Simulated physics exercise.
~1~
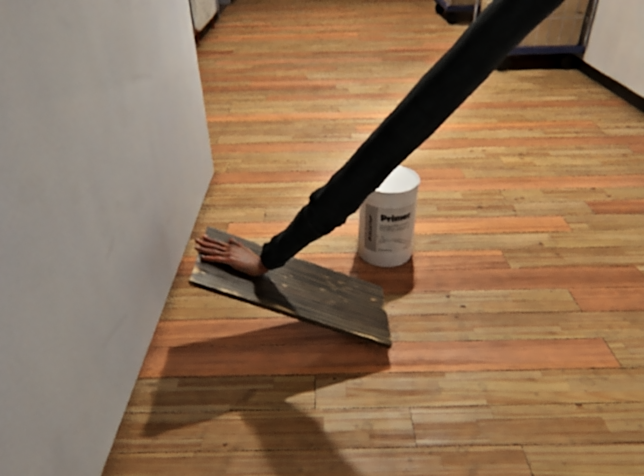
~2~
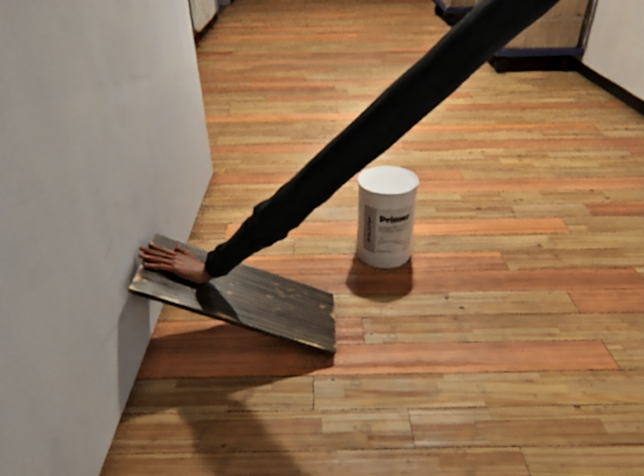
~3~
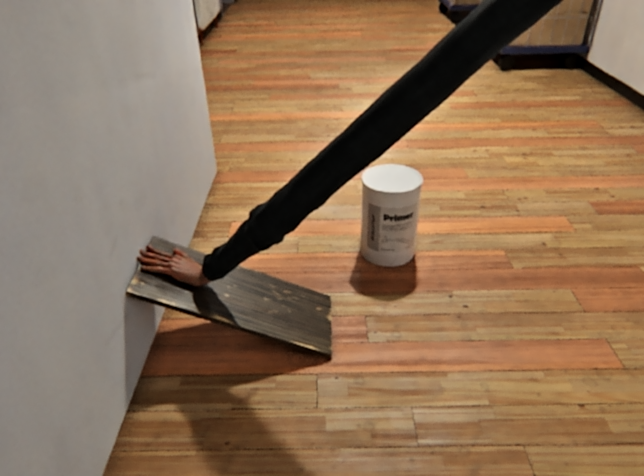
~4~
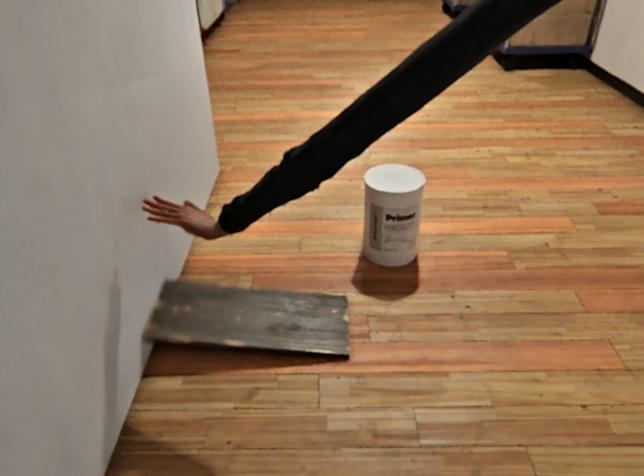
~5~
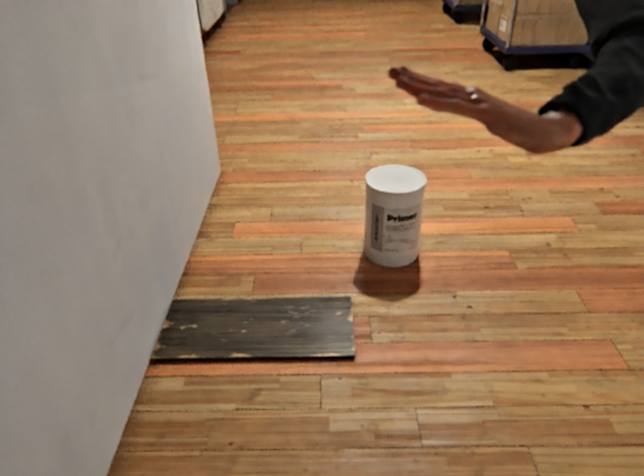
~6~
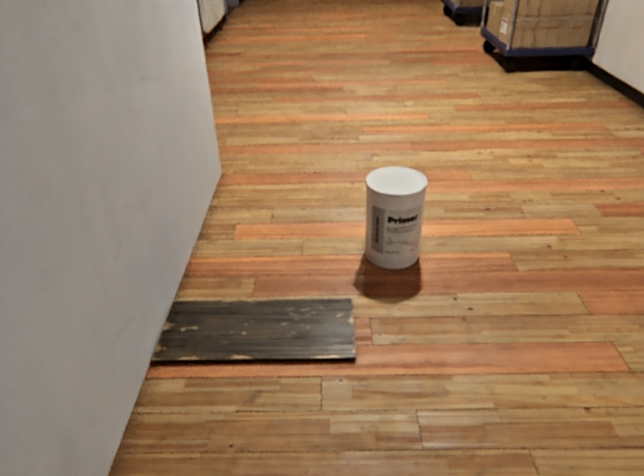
In the video, a hand slides a tilted dark board left to lean against a bare wall, near a white pail on a wooden floor. The hand lets go and withdraws, and the board slips down to lie flat on the floor beside the wall.
